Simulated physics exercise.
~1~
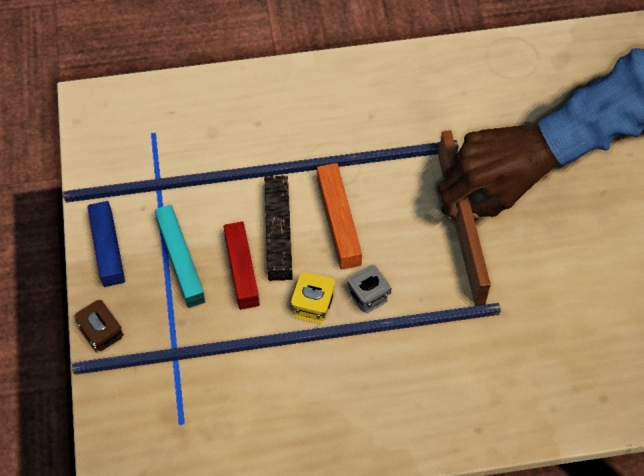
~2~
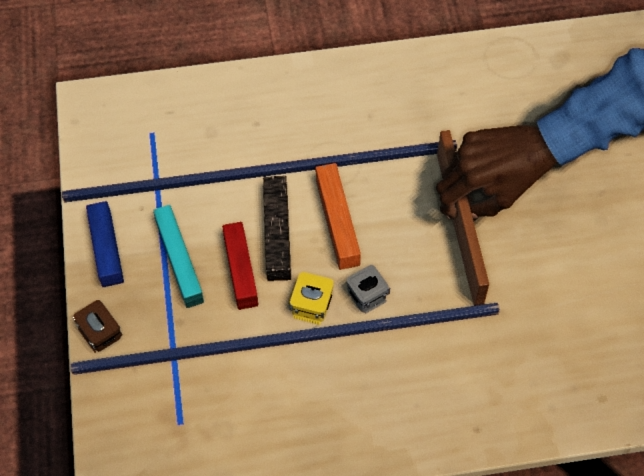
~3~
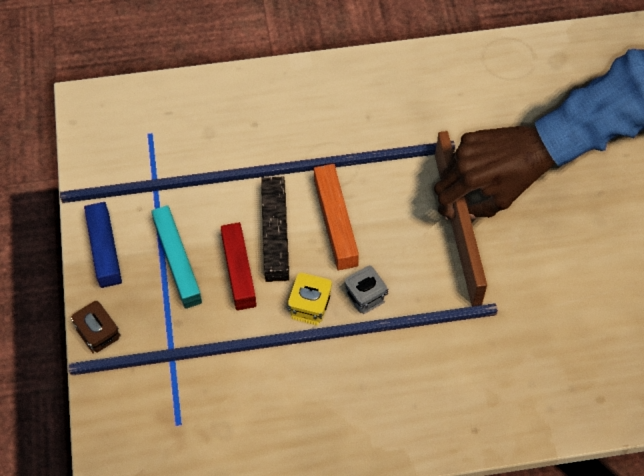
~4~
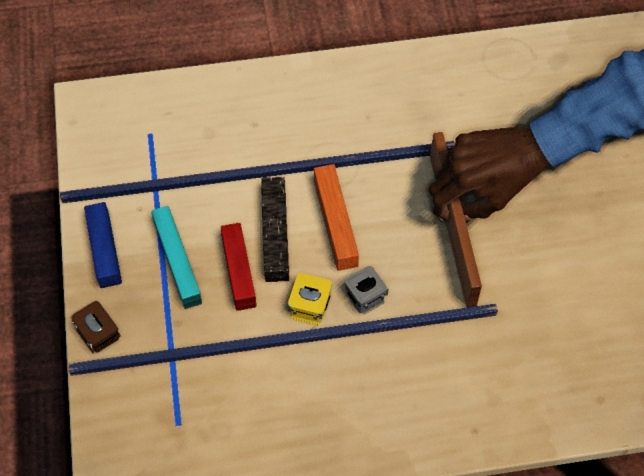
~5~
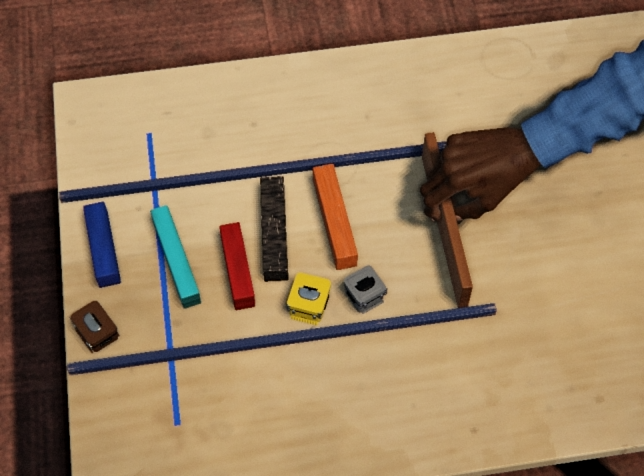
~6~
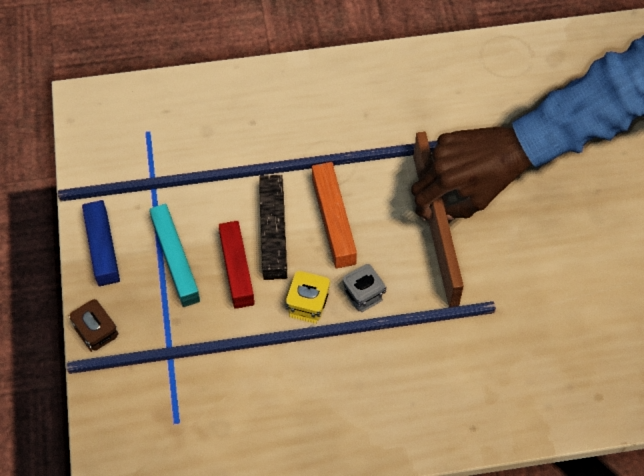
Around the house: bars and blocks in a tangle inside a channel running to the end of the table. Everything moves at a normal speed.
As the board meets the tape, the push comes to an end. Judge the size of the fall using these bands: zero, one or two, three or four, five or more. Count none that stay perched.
Zero come down.
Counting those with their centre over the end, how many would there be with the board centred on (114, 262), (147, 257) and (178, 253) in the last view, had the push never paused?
The numbers past the end are 4, 2 and 0.
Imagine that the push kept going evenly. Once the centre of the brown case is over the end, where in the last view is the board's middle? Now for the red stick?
I reckon its middle sits around (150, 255) and then around (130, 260).
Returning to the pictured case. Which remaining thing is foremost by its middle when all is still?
The blue stick.
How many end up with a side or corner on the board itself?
It is in contact with 2.
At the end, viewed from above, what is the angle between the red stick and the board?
Angle: Close to 15 degrees.
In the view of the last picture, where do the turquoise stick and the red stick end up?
(78, 261), and the other (94, 284).
A little later, none off yet; brown case at rest near (95, 327); blue stick at rest near (101, 243); turquoise stick at rest near (174, 254).
Next, none off yet; brown case at rest near (95, 327); blue stick at rest near (101, 243); turquoise stick shifted a little near (156, 256).
When it is over, the number that fall off is zero.
